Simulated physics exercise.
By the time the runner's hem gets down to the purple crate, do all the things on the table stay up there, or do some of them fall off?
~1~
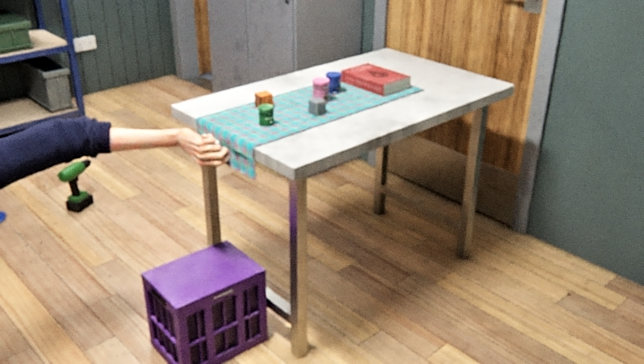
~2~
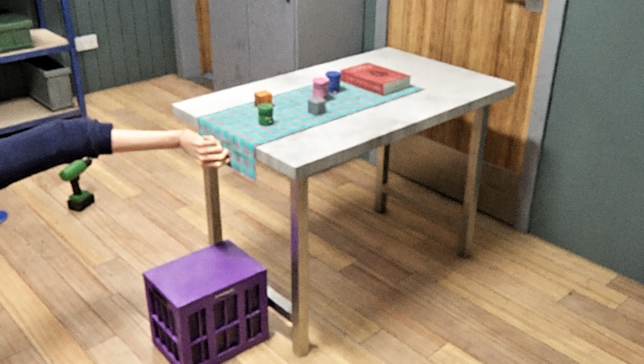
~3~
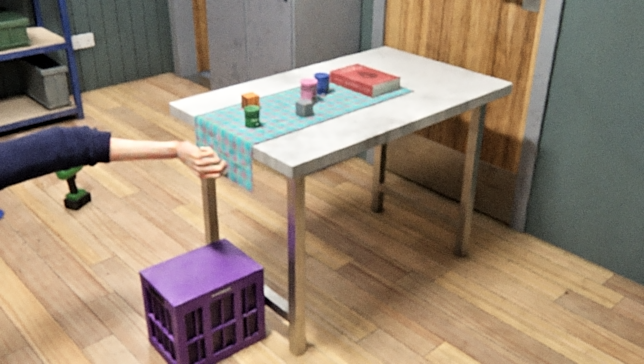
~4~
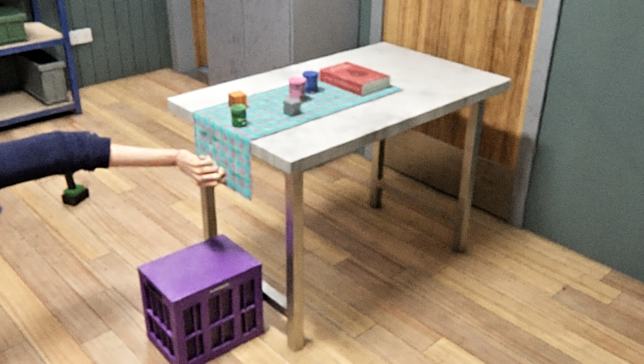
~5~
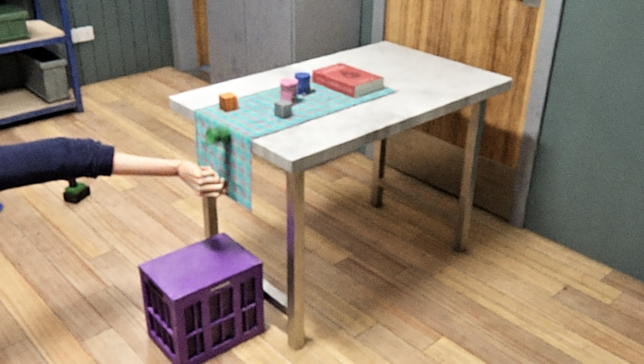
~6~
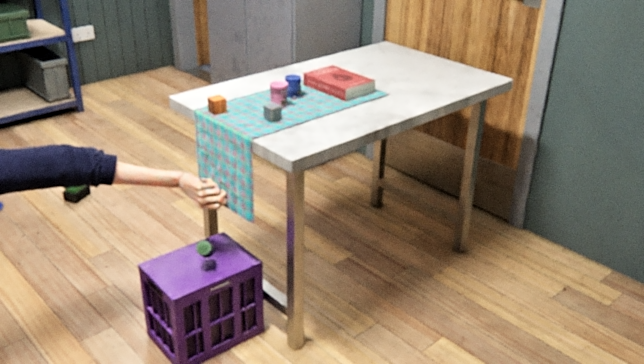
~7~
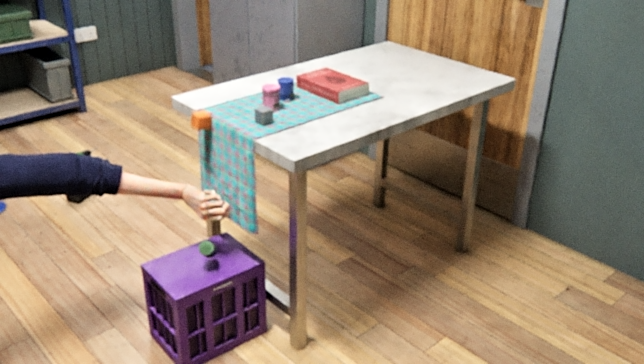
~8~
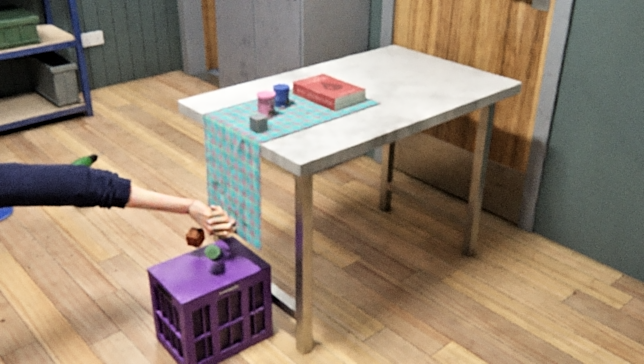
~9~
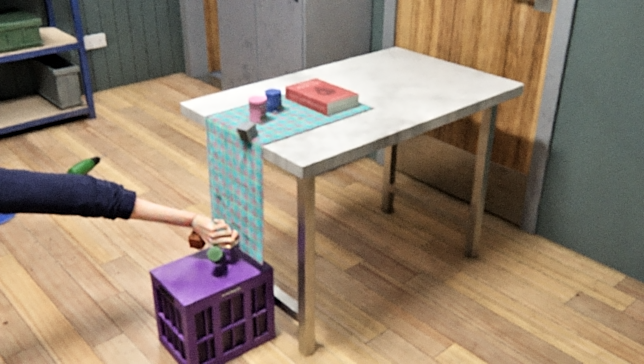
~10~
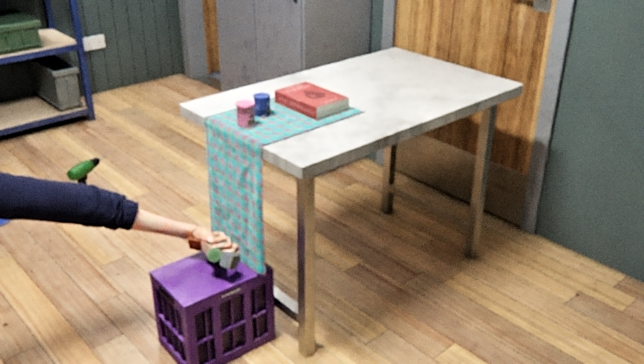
Some of them fall off, as the table loses three things, the green pot, the orange cube and the grey cube.
